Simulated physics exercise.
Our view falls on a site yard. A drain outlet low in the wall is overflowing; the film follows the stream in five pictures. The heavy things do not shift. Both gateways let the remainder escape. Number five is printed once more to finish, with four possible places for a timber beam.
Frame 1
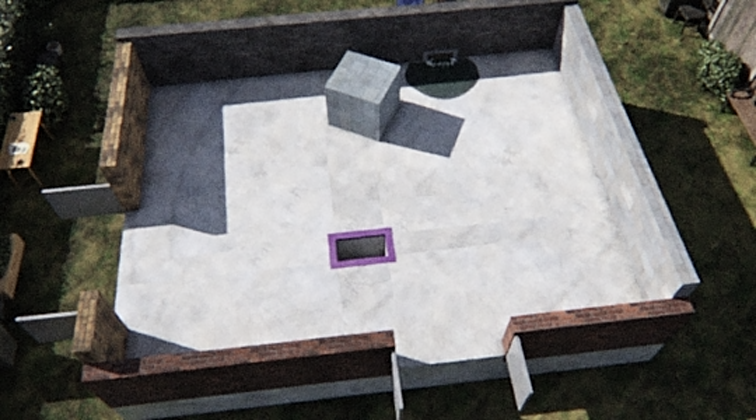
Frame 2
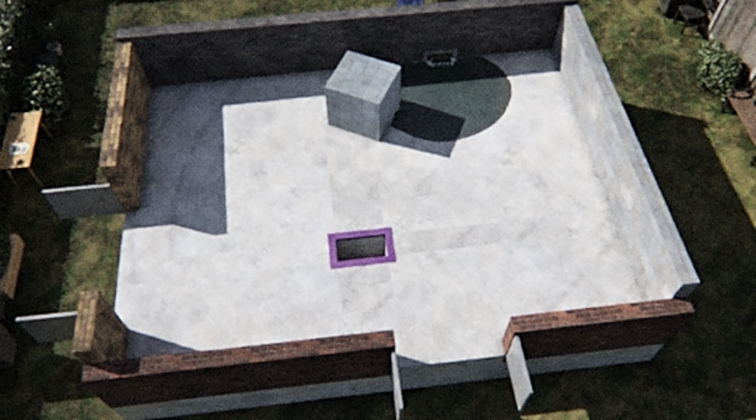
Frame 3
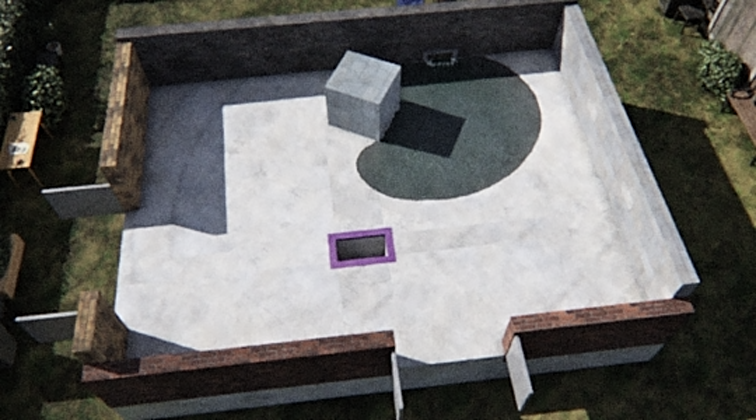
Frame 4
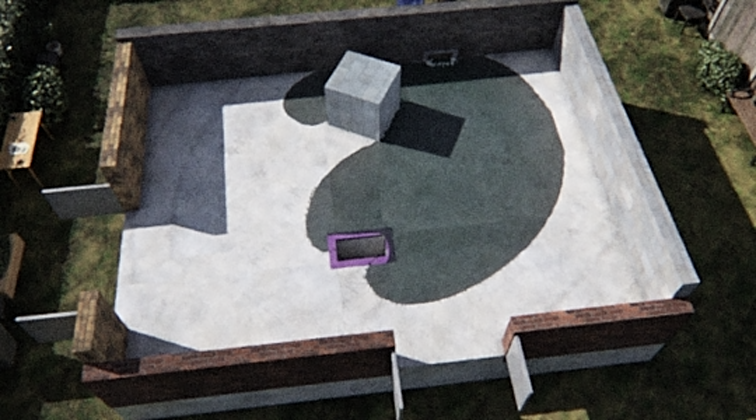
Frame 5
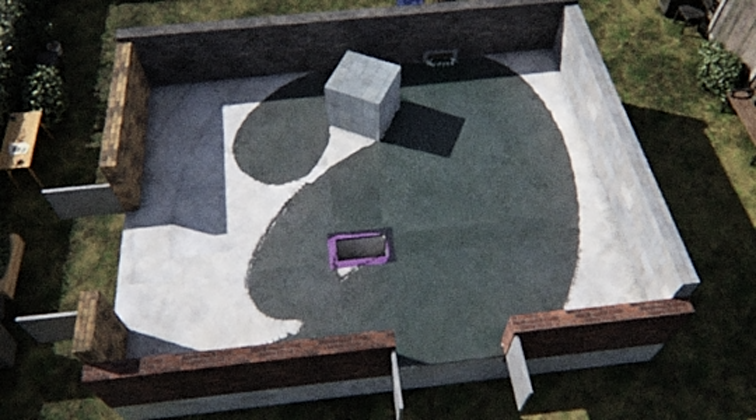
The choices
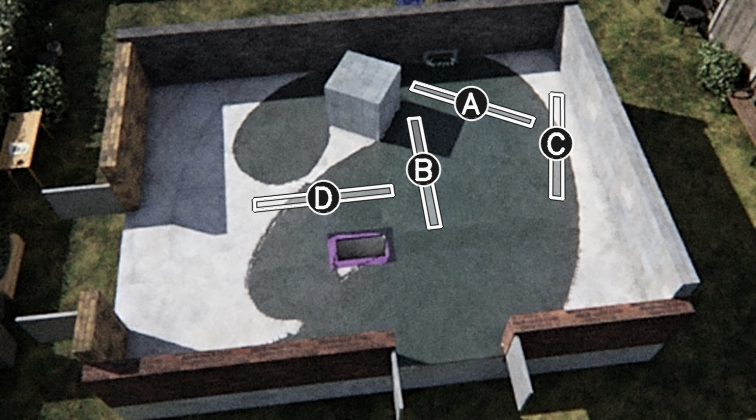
The clip shows a walled yard with a pale floor, where dark water spreads from the back wall around a grey block, then reaches and surrounds a purple-edged drain and extends to the front wall, covering much of the floor.
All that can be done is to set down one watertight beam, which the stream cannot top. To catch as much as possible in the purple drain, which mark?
C.
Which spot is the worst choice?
That would be A.
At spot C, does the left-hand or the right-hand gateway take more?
More leaves on the right.
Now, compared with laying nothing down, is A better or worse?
Worse.
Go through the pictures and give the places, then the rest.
Outfall at (440, 55); purple drain at (361, 248); open gate at (134, 266); open gate at (447, 346); water covers 2 % of the ground and shows as far out as (450, 93); purple drain still dry.
Water covers 9 % of the ground and shows as far out as (436, 136); purple drain still dry.
Water covers 18 % of the ground and shows as far out as (379, 187); purple drain still dry.
Water covers 34 % of the ground and shows as far out as (386, 291); purple drain taking water.
Water covers 50 % of the ground and shows as far out as (279, 293); purple drain taking water.
On the marked copy, A from (412, 85) to (532, 122); B from (434, 227) to (414, 118); C from (556, 198) to (556, 94); D from (254, 204) to (392, 190).
For spot A, about 5 % of the stream runs into the purple drain, about 88 % out by the gates.
For spot B, about 11 % of the stream runs into the purple drain, about 85 % out by the gates.
For spot C, about 23 % of the stream runs into the purple drain, about 74 % out by the gates.
For spot D, about 12 % of the stream runs into the purple drain, about 84 % out by the gates.
